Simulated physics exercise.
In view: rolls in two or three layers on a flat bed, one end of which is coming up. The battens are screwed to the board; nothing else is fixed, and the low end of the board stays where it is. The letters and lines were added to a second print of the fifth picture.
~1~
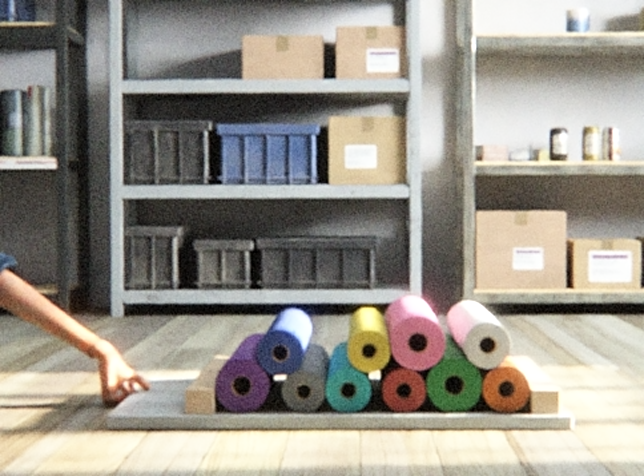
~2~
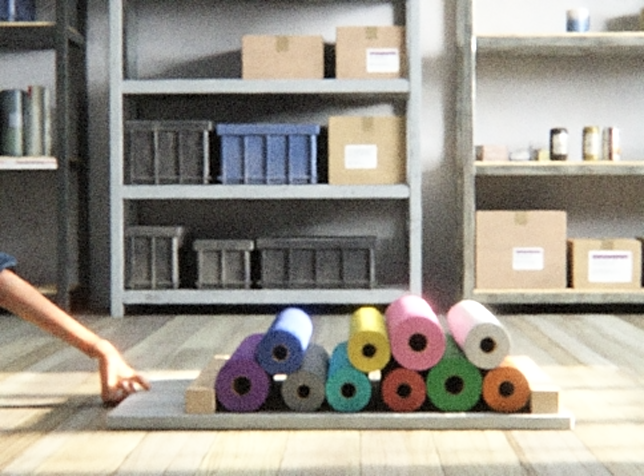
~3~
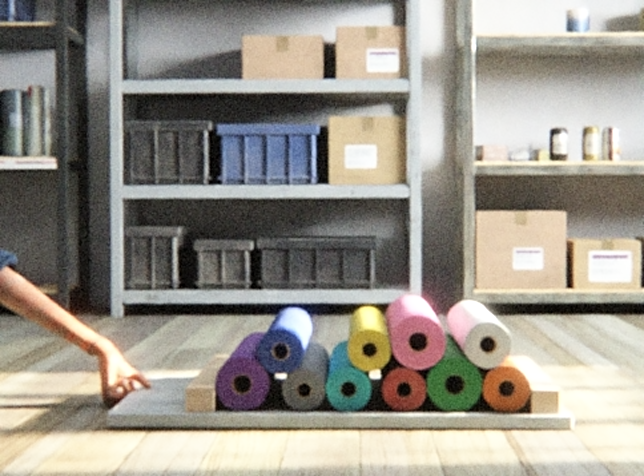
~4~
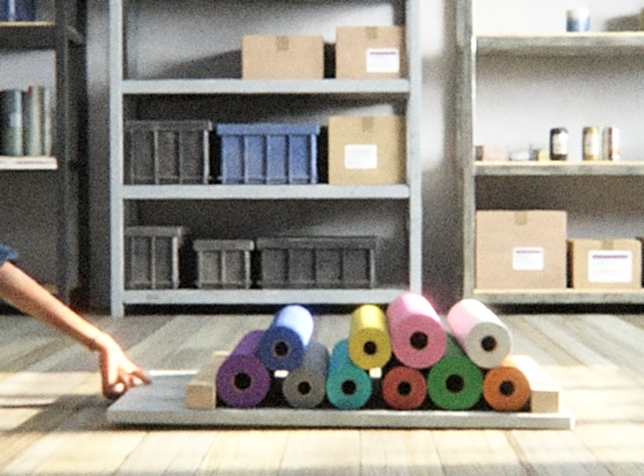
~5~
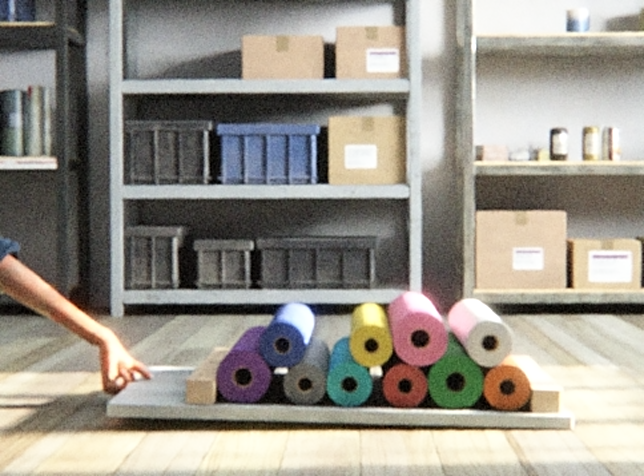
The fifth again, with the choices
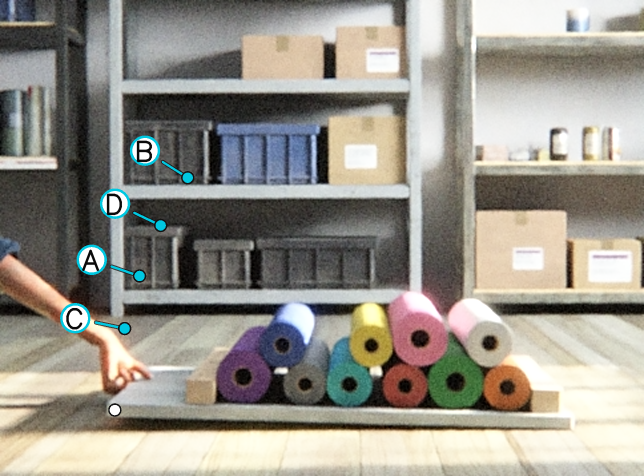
In a storeroom lined with shelves of boxes and bins, colourful rolls lie stacked between wooden battens on a flat board on the floor. A hand at the left holds the board's end, which stays almost still at first, then rises slightly, the rolls keeping their stacked arrangement.
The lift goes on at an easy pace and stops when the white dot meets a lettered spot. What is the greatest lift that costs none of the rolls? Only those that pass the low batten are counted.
Mark A is as high as it can go.
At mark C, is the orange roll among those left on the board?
The orange roll: Yes.
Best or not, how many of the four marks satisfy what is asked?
Two of them.
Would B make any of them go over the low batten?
At B: Yes.
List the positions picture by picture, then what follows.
In the first picture, pink roll (418, 343); white roll (488, 345); yellow roll (369, 351).
In the second picture, yellow roll (369, 351); board (341, 389).
In the third picture, board (341, 388); purple roll (242, 384); grey roll (304, 390); white roll (488, 345).
In the fourth picture, board (341, 386); purple roll (243, 381); grey roll (304, 388).
In the fifth picture, board (341, 383); purple roll (243, 377); grey roll (305, 384).
On the marked copy, A at (139, 276); B at (188, 178); C at (125, 329); D at (161, 225); the white dot at (115, 410).
Following A. Soon after the start, board at 14°.
Later, board at 19°.
In the end, board at 19°, none over the low batten.
As for the rest, B four over the low batten (blue, pink, white, yellow); C none over the low batten; D two over the low batten (pink, white).
